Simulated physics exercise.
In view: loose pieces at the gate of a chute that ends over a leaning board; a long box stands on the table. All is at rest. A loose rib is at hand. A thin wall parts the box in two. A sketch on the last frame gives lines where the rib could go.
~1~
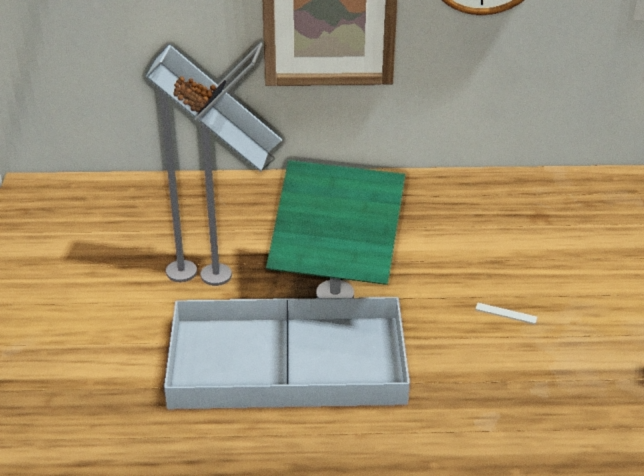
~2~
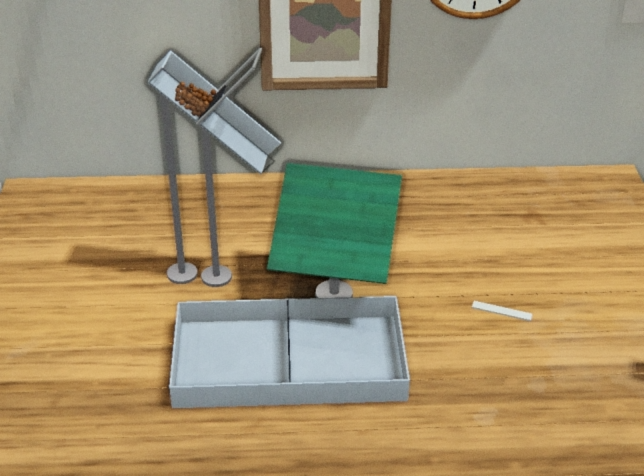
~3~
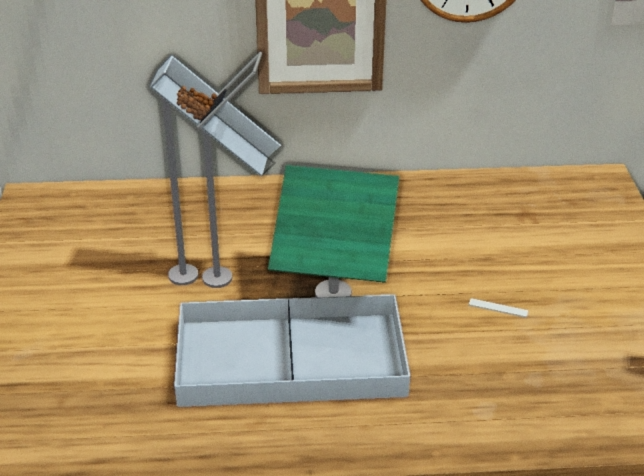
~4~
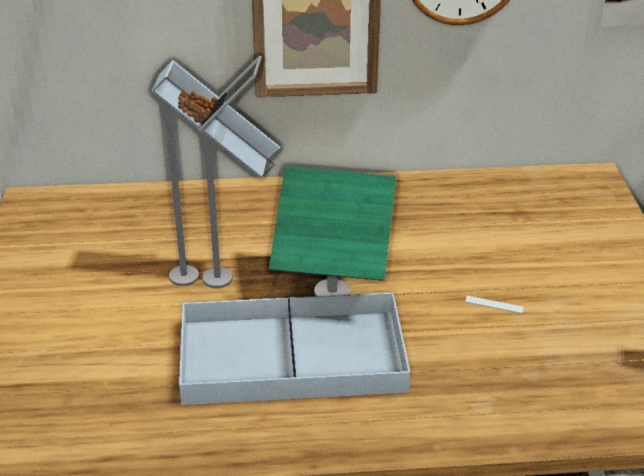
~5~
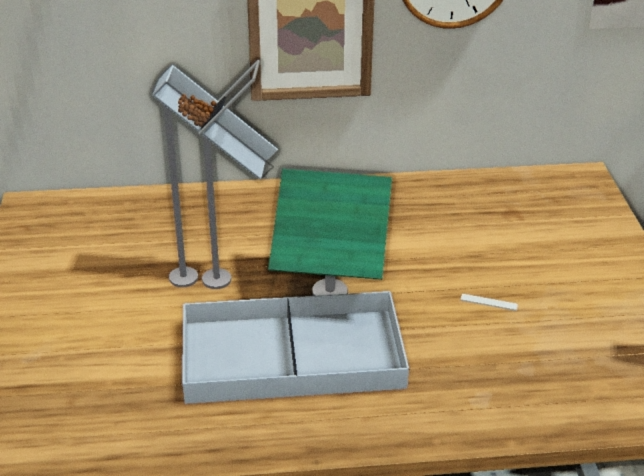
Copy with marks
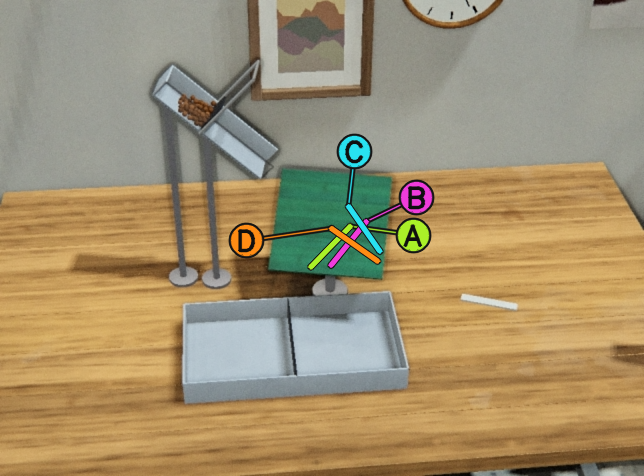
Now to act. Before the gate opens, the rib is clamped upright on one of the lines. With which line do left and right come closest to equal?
Line A does it best.
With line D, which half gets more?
Right.
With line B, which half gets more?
More lands on the right.
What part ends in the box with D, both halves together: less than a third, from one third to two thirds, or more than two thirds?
More than two thirds.
On the marked copy, line A from (350, 226) to (310, 266); line B from (366, 221) to (330, 265); line C from (348, 206) to (379, 251); line D from (331, 228) to (377, 261).
If A is chosen, of what is caught, about two thirds in the left half, about a third in the right.
If B is chosen, of what is caught, a small part in the left half, most in the right.
If C is chosen, of what is caught, a small part in the left half, nearly all in the right.
If D is chosen, of what is caught, a small part in the left half, most in the right.
